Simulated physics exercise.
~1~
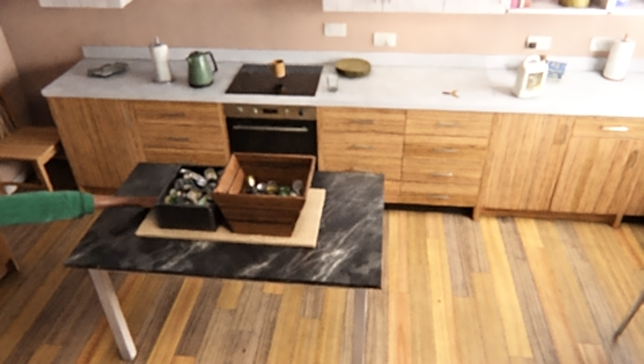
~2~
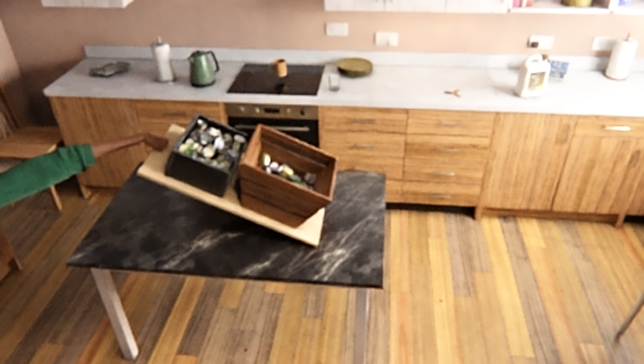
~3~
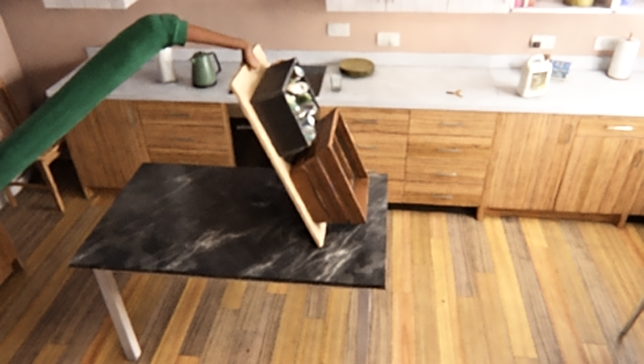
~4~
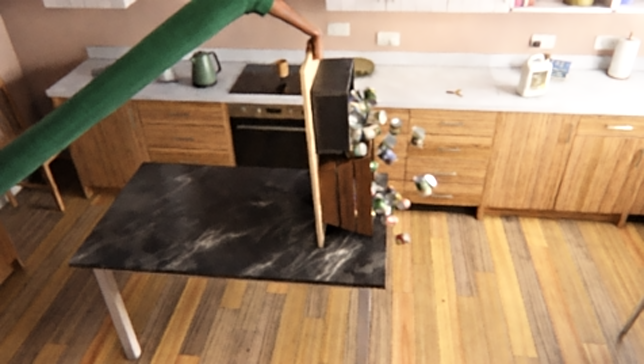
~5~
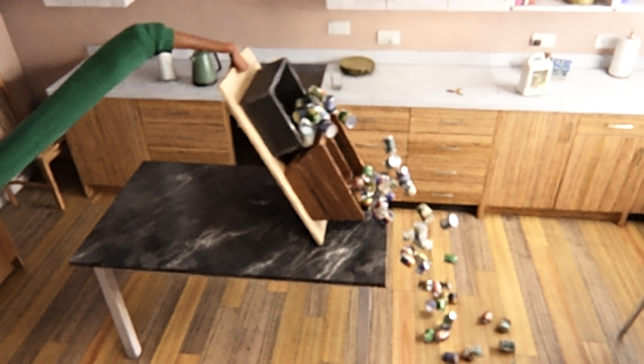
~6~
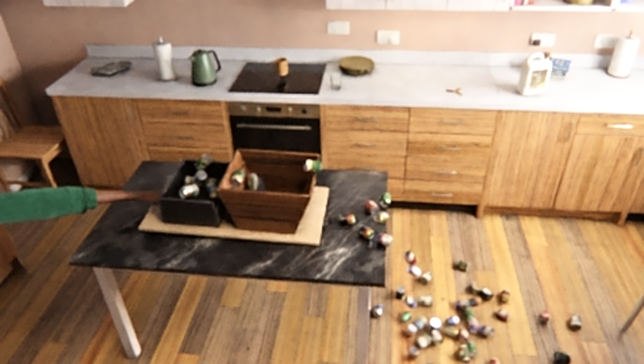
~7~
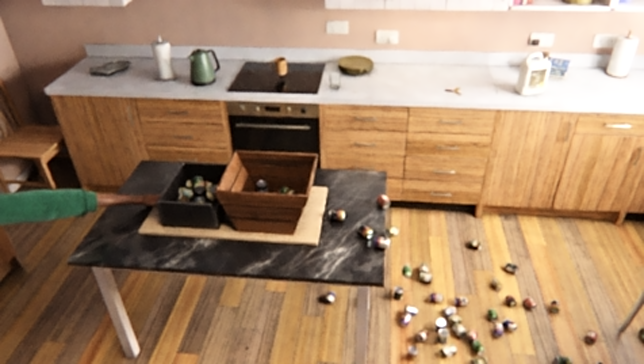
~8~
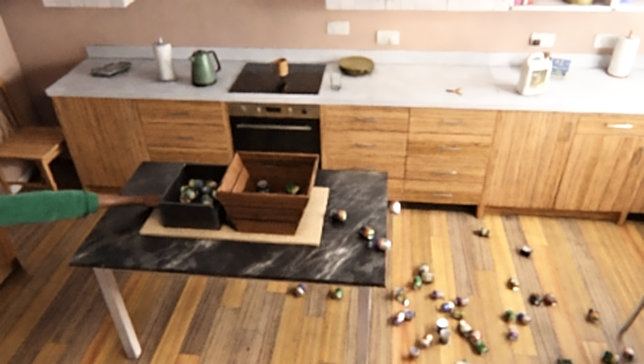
In a kitchen, a green-sleeved arm tips two crates, spilling cans, then lowers them flat.
